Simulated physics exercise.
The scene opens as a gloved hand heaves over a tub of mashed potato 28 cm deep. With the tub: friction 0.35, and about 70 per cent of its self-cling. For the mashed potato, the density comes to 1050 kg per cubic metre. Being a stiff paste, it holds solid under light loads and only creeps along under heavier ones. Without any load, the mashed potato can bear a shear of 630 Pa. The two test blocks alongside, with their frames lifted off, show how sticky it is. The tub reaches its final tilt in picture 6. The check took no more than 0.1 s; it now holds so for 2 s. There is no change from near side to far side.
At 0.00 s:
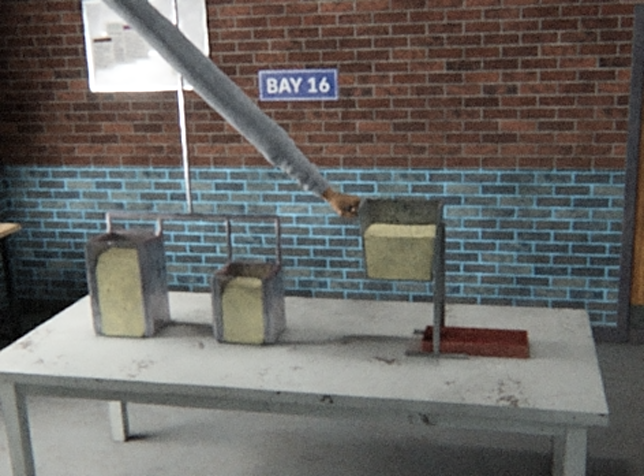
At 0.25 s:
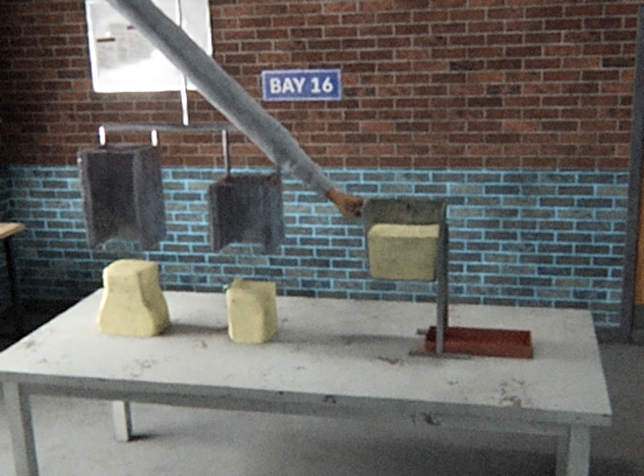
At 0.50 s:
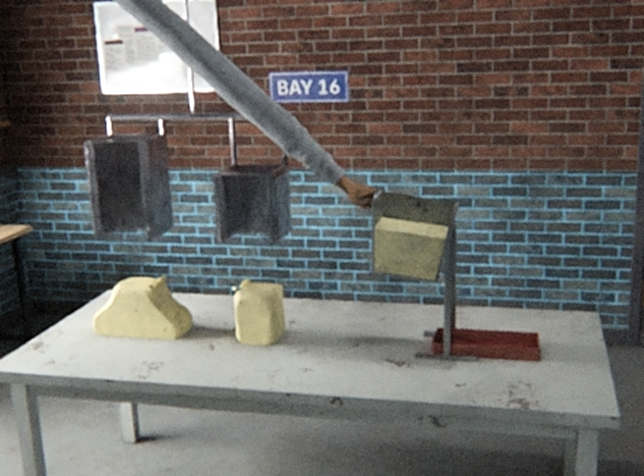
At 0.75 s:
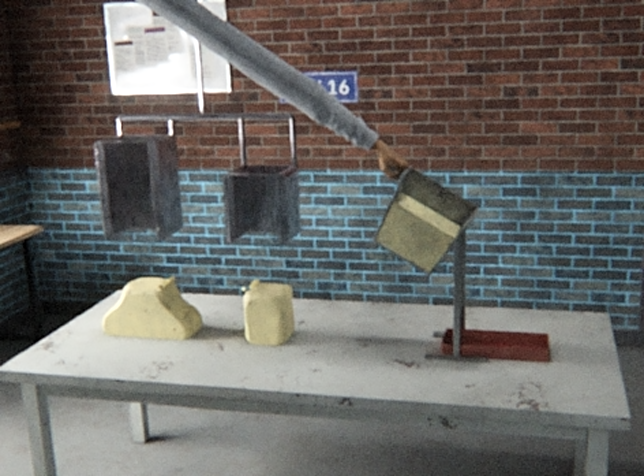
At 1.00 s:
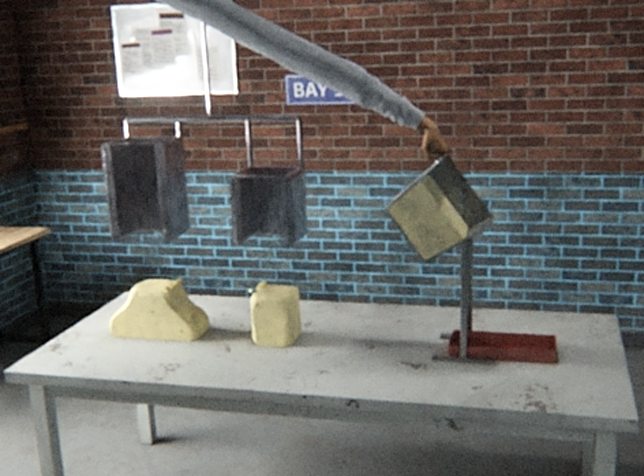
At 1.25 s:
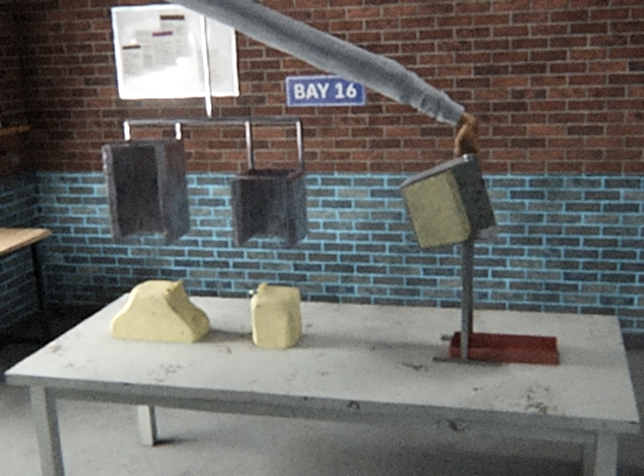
An arm in a grey sleeve reaches from the upper left to an open grey tub of pale yellow mash on a stand with a red base, on a white table before a brick wall, seen from the front. Two grey moulds rise off two yellow blocks at left, and the left block slumps wide. The hand turns the tub steeply clockwise while the view shifts slightly left.
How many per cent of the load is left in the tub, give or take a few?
I would say close to 100 percent.
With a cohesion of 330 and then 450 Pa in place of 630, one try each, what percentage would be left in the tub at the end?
Respectively, close to 100 % and close to 100 %.
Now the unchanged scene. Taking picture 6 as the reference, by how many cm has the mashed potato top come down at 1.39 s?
Roughly 0 cm.
By 1.39 s, the tub is at 74 degrees and holds 100 %.
By 1.56 s, the tub is at 74 degrees and holds 100 %.
By 1.73 s, the tub is at 74 degrees and holds 100 %.
By 1.90 s, the tub is at 74 degrees and holds 100 %.
By 3.25 s, at the end, the tub is at 74 degrees and holds 100 %.
